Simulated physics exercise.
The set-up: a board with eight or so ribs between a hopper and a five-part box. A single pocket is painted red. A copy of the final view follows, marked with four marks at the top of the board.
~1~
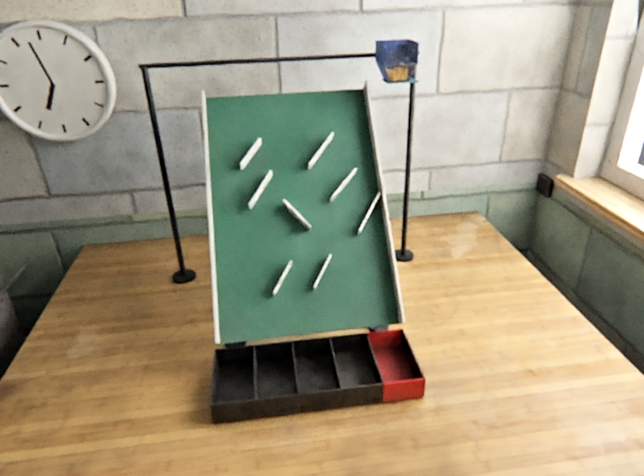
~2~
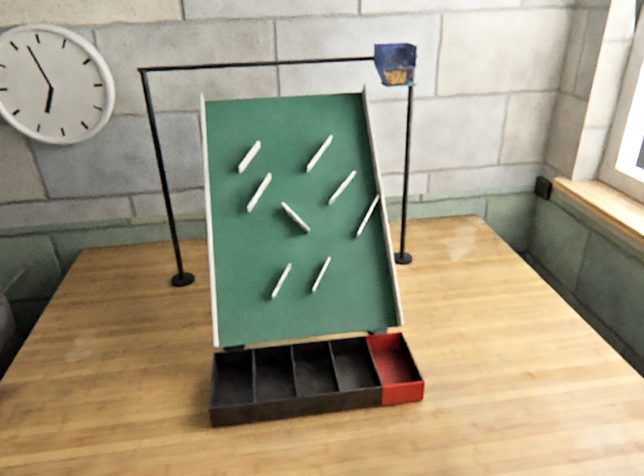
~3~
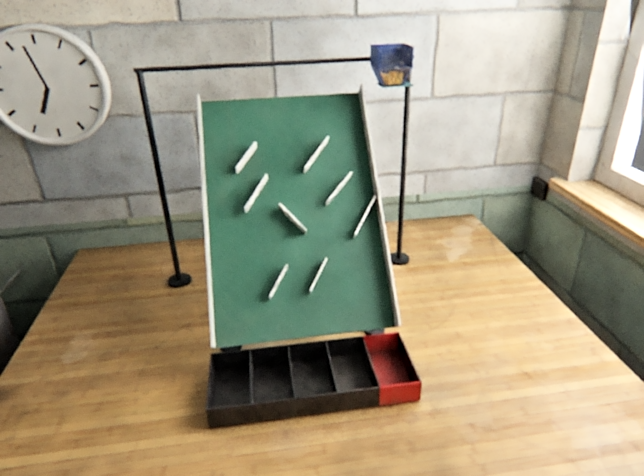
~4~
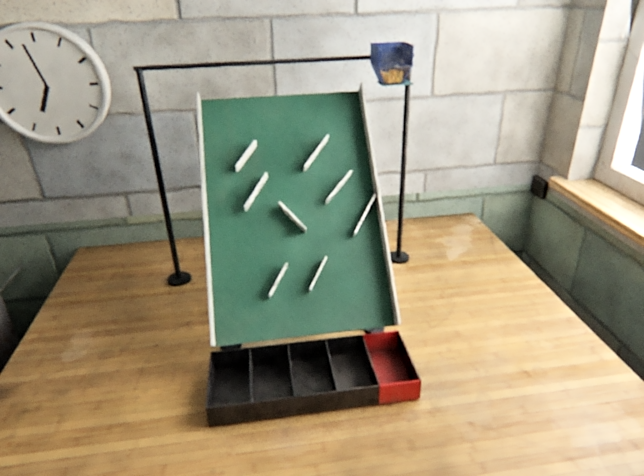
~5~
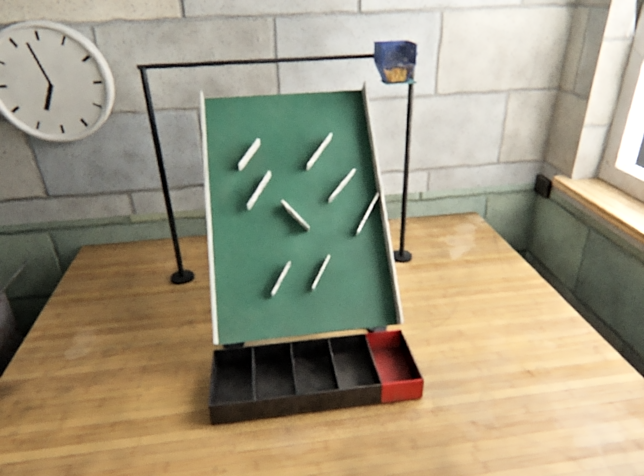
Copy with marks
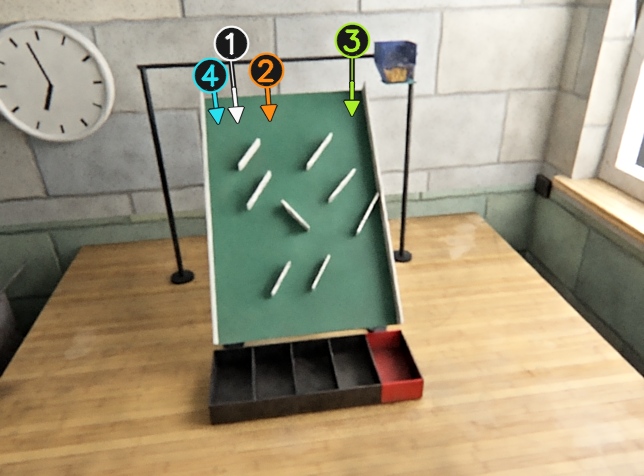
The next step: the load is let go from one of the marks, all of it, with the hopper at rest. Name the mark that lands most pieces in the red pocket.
2 is best.
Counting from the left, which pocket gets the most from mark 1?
The first.
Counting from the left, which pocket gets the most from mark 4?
The first.
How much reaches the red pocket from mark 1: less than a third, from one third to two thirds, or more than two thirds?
It is less than a third.
On the marked copy, mark 1 meets the board at (237, 117); mark 2 meets the board at (269, 115); mark 3 meets the board at (352, 110); mark 4 meets the board at (217, 118).
If 1 is chosen, just a few in the red pocket, almost all in other pockets, about a tenth outside the box.
If 2 is chosen, roughly a third in the red pocket, roughly half in other pockets, about a tenth outside the box.
If 3 is chosen, not one piece in the red pocket, almost all in other pockets, just a few held on the board, about a tenth outside the box.
If 4 is chosen, not one piece in the red pocket, the larger part in other pockets, roughly a quarter outside the box.
